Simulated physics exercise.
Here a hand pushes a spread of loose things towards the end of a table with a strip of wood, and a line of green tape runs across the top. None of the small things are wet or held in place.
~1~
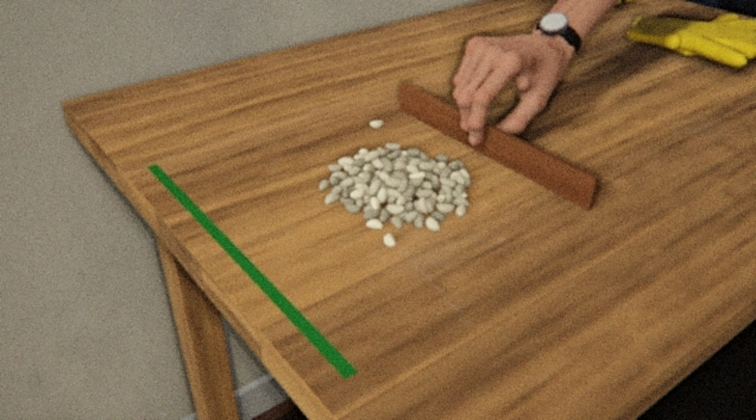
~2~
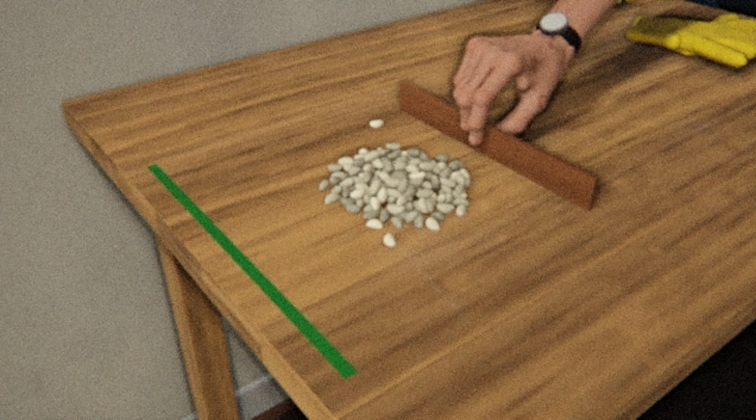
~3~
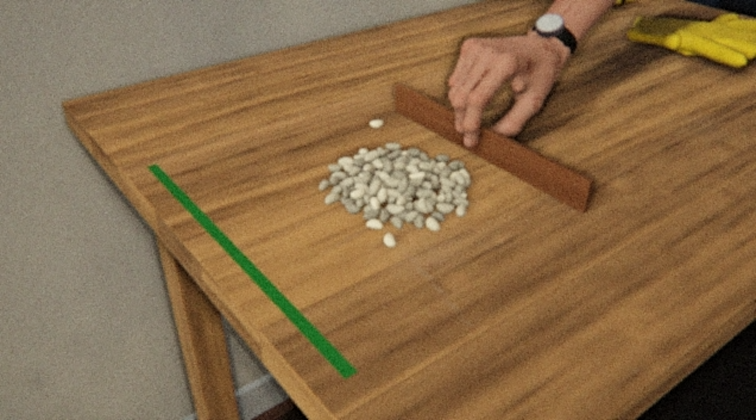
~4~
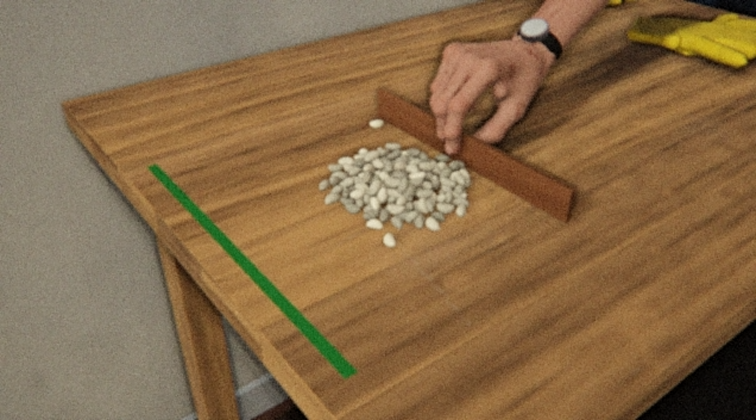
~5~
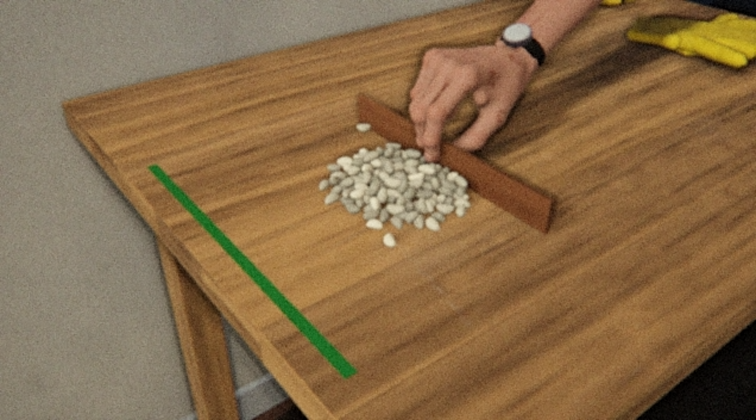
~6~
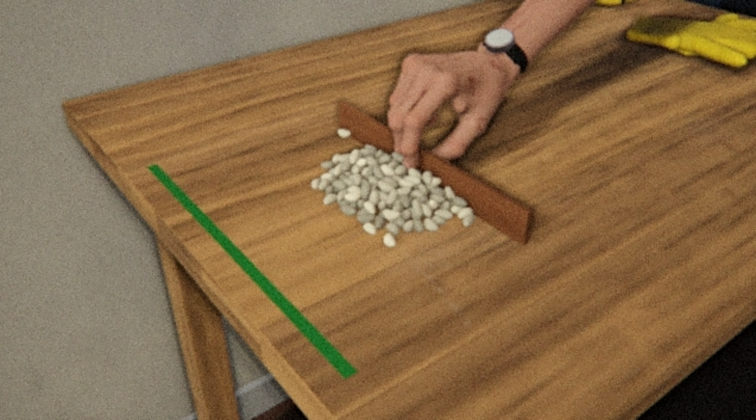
On a wooden table, a hand slides a wooden strip left, pushing white beans along.
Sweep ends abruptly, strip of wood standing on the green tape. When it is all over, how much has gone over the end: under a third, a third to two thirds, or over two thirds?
The fraction swept off is greater than two thirds.
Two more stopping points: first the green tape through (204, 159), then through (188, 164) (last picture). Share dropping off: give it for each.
20 % and 40 %.
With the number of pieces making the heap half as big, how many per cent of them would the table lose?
Some 70 per cent of the pieces.
Soon, strip of wood still moving, near (328, 183); heap all on the table, its front near (240, 249).
A while on, strip of wood stopped at the green tape; heap about two thirds over the edge.
Towards the end, strip of wood stopped at the green tape; heap most over the edge.
Finally, strip of wood stopped at the green tape; heap most over the edge.
